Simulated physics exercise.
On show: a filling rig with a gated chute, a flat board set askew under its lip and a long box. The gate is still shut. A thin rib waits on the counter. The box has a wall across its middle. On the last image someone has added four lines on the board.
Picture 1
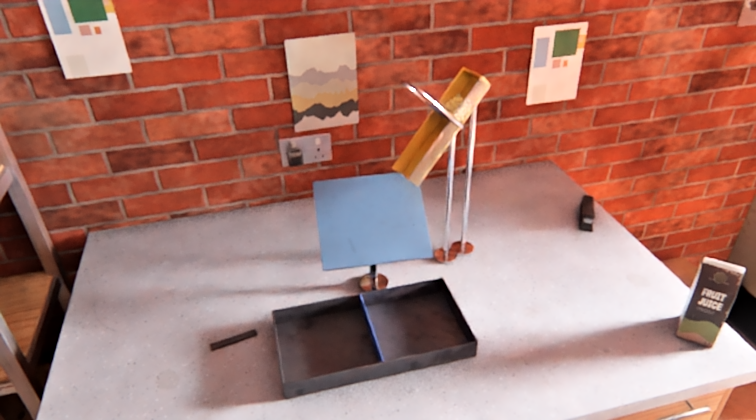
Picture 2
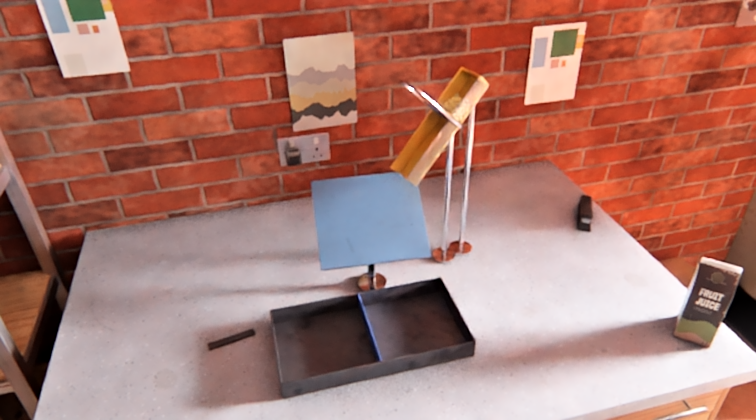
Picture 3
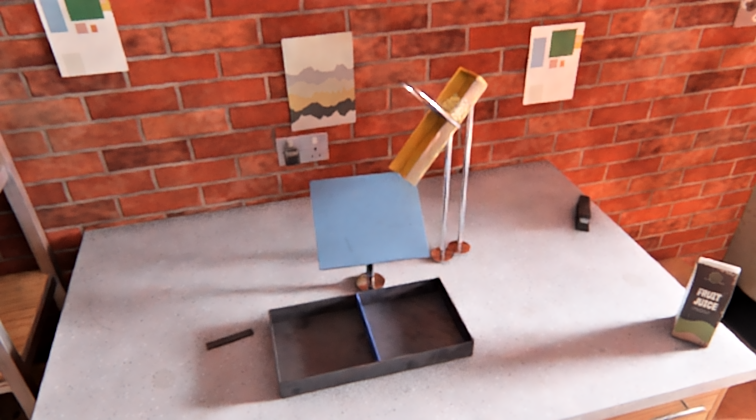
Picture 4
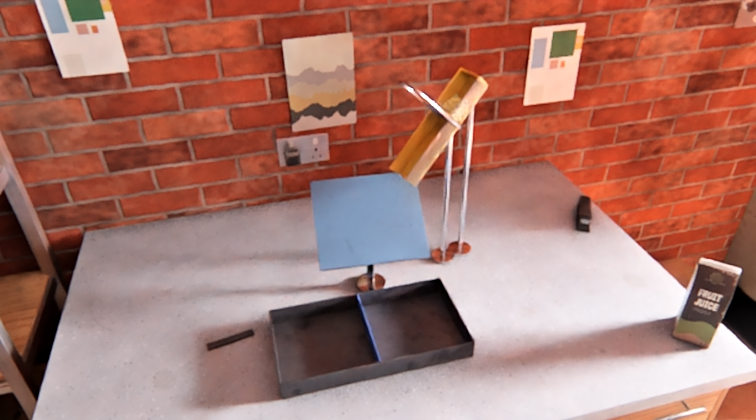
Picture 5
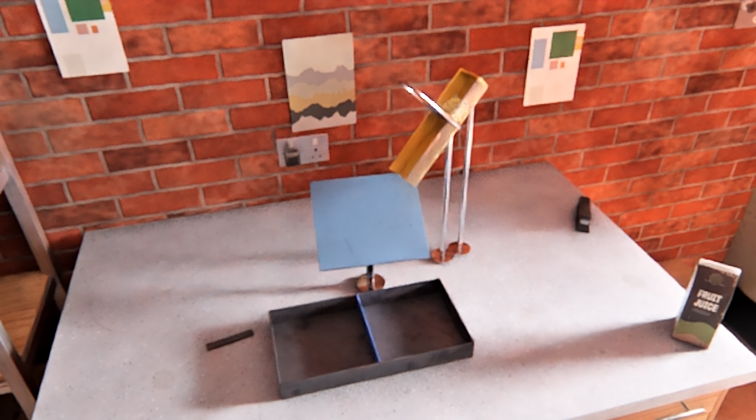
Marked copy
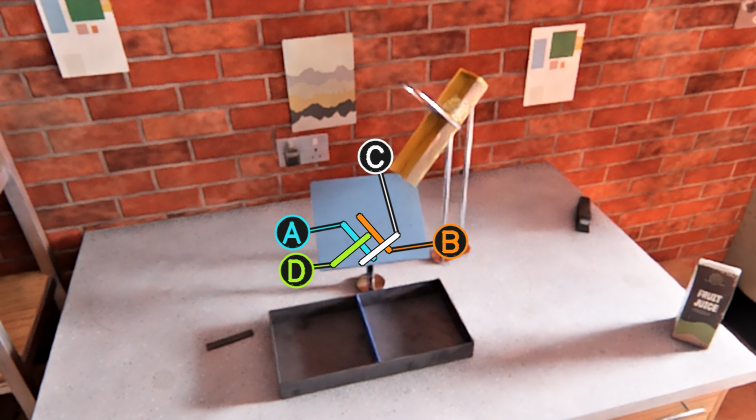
Brick-walled room counter with a raised yellow chute, tilted blue board and divided dark box all standing still, the view shifting slightly.
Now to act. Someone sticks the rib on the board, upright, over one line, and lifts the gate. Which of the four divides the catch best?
Choose D.
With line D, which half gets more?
More lands on the left.
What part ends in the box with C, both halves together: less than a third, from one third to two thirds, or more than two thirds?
It is more than two thirds.
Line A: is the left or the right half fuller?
More lands on the right.
On the marked copy, line A from (343, 224) to (373, 258); line B from (359, 216) to (389, 250); line C from (397, 235) to (361, 262); line D from (368, 235) to (333, 264).
With A, of what is caught, a stray few in the left half, nearly all in the right.
With B, of what is caught, a small part in the left half, nearly all in the right.
With C, of what is caught, nearly all in the left half, a stray few in the right.
With D, of what is caught, about two thirds in the left half, about a third in the right.
